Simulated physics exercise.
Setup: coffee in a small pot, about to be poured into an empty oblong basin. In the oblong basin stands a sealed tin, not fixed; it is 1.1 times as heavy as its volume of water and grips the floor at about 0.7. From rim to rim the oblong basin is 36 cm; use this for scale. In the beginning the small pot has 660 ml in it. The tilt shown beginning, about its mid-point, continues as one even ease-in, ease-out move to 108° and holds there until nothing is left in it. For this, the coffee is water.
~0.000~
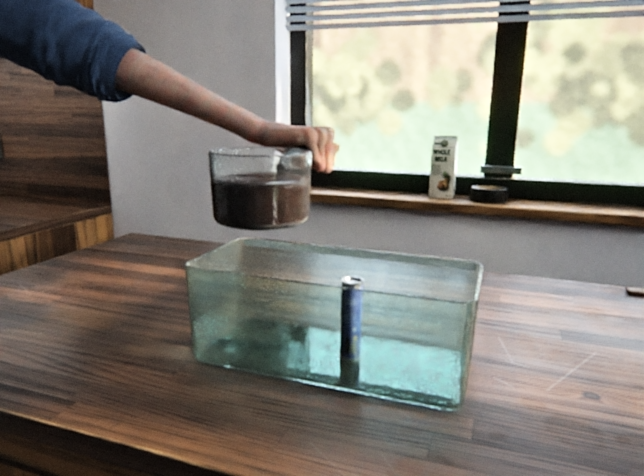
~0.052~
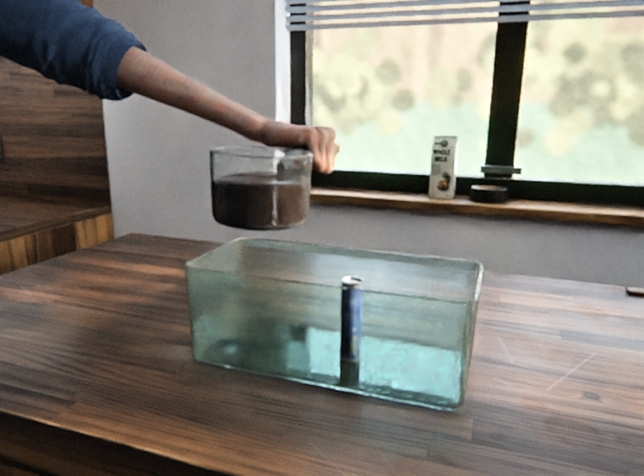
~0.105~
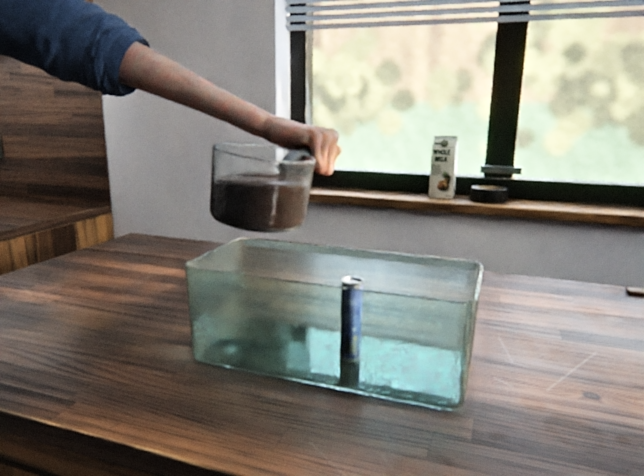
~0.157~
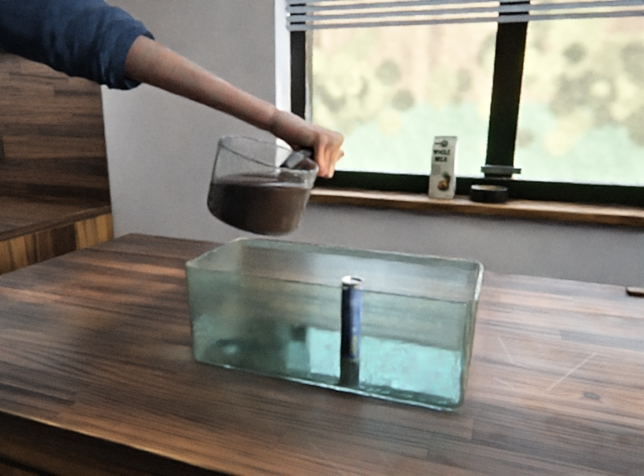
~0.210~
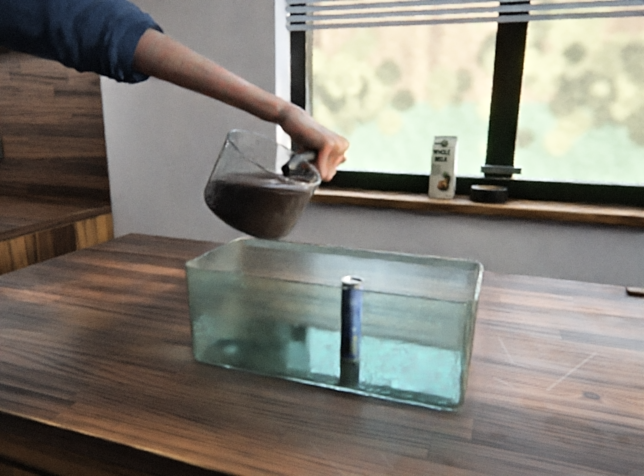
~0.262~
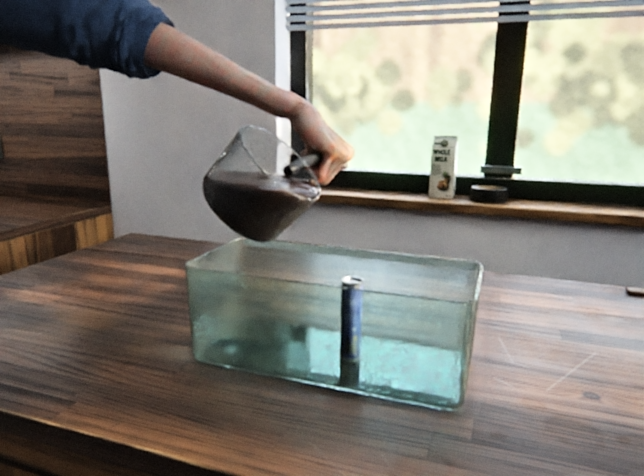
The footage shows a hand holding a small clear pot of dark coffee above an oblong glass basin with a slim tin, first nearly level, then tilting it steadily to the right as the coffee nears the lowered rim.
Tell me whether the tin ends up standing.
It does not; it falls.
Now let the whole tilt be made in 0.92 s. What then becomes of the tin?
Result: Tin tipped over.
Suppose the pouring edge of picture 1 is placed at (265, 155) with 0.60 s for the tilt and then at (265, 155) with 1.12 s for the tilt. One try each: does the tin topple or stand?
First it stays on its base; then it stays on its base.
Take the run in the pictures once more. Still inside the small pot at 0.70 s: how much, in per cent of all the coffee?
I reckon near 8 per cent still sits there.
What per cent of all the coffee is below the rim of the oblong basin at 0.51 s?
I'd estimate some 36 percent of the liquid.
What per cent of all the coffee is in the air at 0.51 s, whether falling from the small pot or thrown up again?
Near 28 per cent of it all.
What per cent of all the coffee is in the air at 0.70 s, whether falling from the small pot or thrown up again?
Estimate: Around 5 per cent.
After 0.51 s the tilt is 102° and 36 per cent is still to pour; the tin stands where it began.
After 0.70 s the tilt is 108° and 8 per cent is still to pour; the tin leans 5°.
After 0.89 s the tilt is 108° and 1 per cent is still to pour; the tin leans 57°.
After 1.10 s the tilt is 108° and 0 per cent is still to pour; the tin lies on its side.
In the end the tin lies on its side.
